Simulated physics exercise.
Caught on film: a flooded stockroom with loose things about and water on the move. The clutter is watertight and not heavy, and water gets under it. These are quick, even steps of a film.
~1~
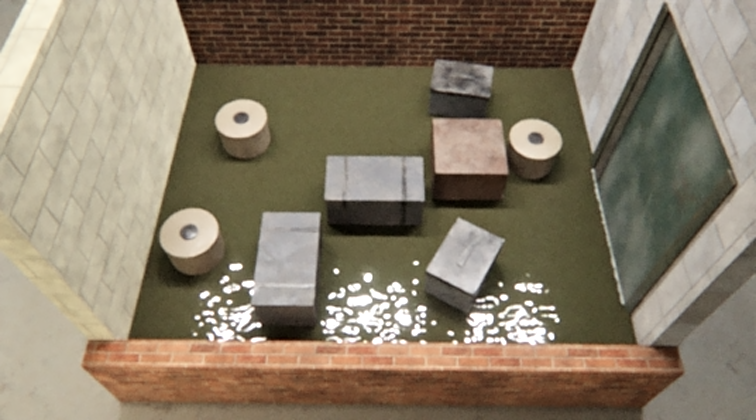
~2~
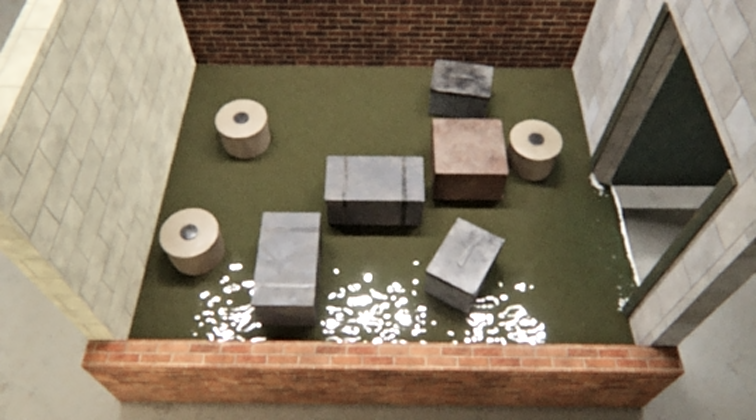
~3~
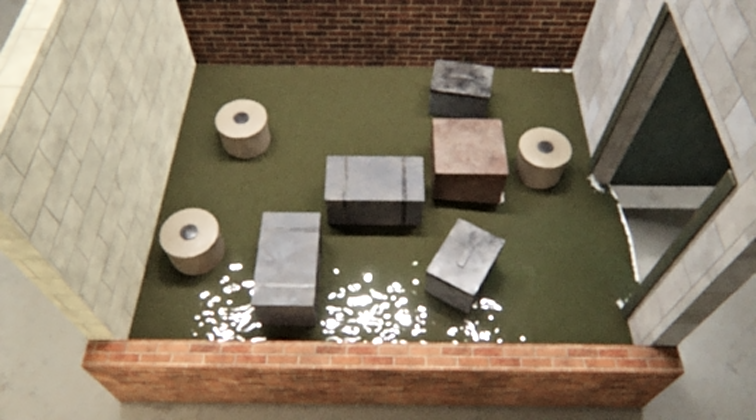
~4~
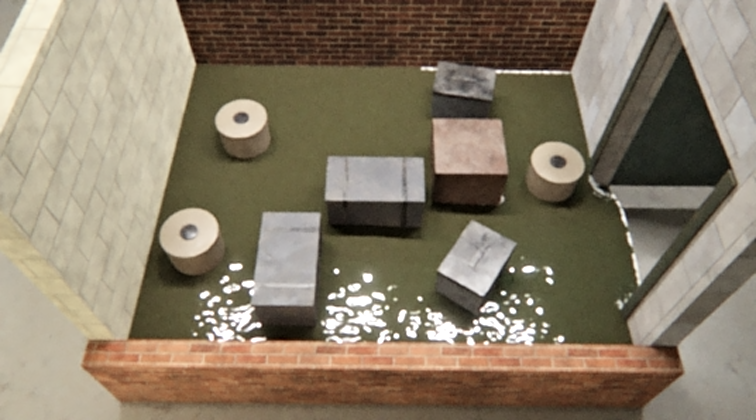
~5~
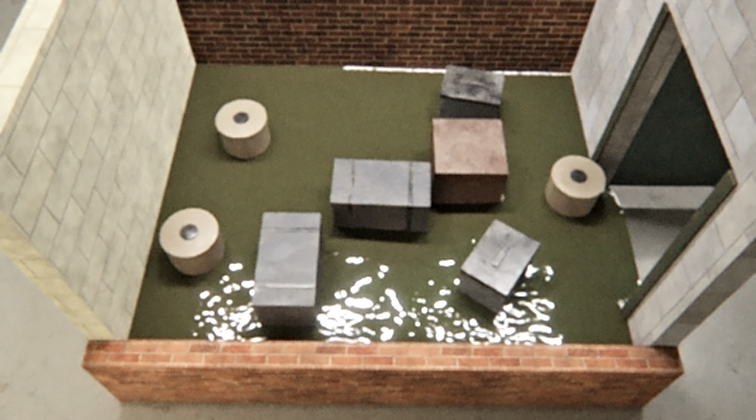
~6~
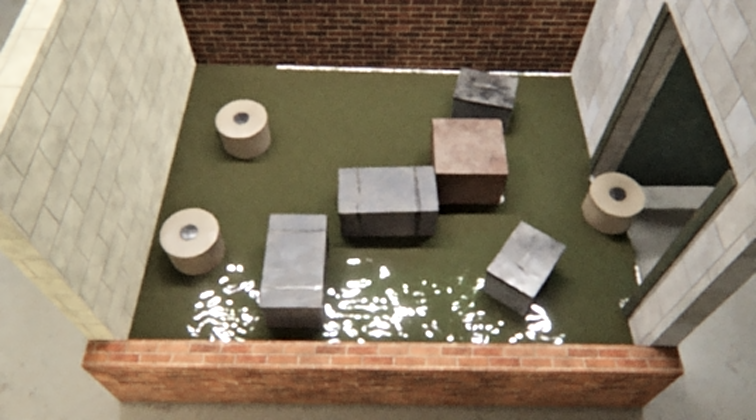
The clip opens on grey and brown blocks and pale round tubs standing in murky green water between brick and pale walls, as the large panel on the right gives way to an open gap. The right-hand tub drifts toward the opening, then the small tilted grey block and others shift slightly rightward, and the tub reaches the doorway.
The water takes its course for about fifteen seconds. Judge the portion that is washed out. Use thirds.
That comes to two thirds or more.
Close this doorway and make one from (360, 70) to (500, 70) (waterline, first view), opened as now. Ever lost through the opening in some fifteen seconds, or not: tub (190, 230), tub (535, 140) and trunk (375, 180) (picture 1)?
One after the other: Left behind, carried outside, washed out.
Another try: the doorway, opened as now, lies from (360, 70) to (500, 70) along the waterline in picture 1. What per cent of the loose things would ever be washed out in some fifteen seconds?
I make it 60 per cent.
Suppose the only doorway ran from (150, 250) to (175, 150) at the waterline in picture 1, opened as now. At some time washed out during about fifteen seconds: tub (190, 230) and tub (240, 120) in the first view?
One after the other: Carried outside, through.
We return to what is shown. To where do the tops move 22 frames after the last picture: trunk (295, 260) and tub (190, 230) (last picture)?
Near (545, 269) and (292, 261).
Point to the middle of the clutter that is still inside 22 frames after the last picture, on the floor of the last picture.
Around (384, 249).
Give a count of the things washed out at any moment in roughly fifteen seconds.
It comes to 5.
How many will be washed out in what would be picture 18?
I count 3.
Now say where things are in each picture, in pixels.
The first picture shows a tub at (536, 139), afloat; a chest at (466, 255), afloat; 0 of 7 have shifted.
The second picture shows a tub at (536, 140) floats; a chest at (466, 255) floats; 0 of 7 have shifted.
The third picture shows a tub at (545, 147) floats, close to its start; a chest at (466, 256) floats; 1 of 7 have shifted.
The fourth picture shows a tub at (558, 162), afloat, close to its start; a chest at (478, 257), afloat, close to its start; 2 of 7 have shifted.
The fifth picture shows a tub at (579, 177), afloat, a stride from its start; a chest at (501, 256), afloat, close to its start; 4 of 7 have shifted.
The sixth picture shows a tub at (618, 194) floats, a stride from its start; a chest at (527, 258), afloat, a stride from its start; 5 of 7 have shifted.
A moment on, 1 of 7 are out; 6 afloat.
Next, 3 of 7 are out; 4 afloat.
Later, 4 of 7 are out; 3 afloat.
In the end, 5 of 7 are out; 2 afloat.
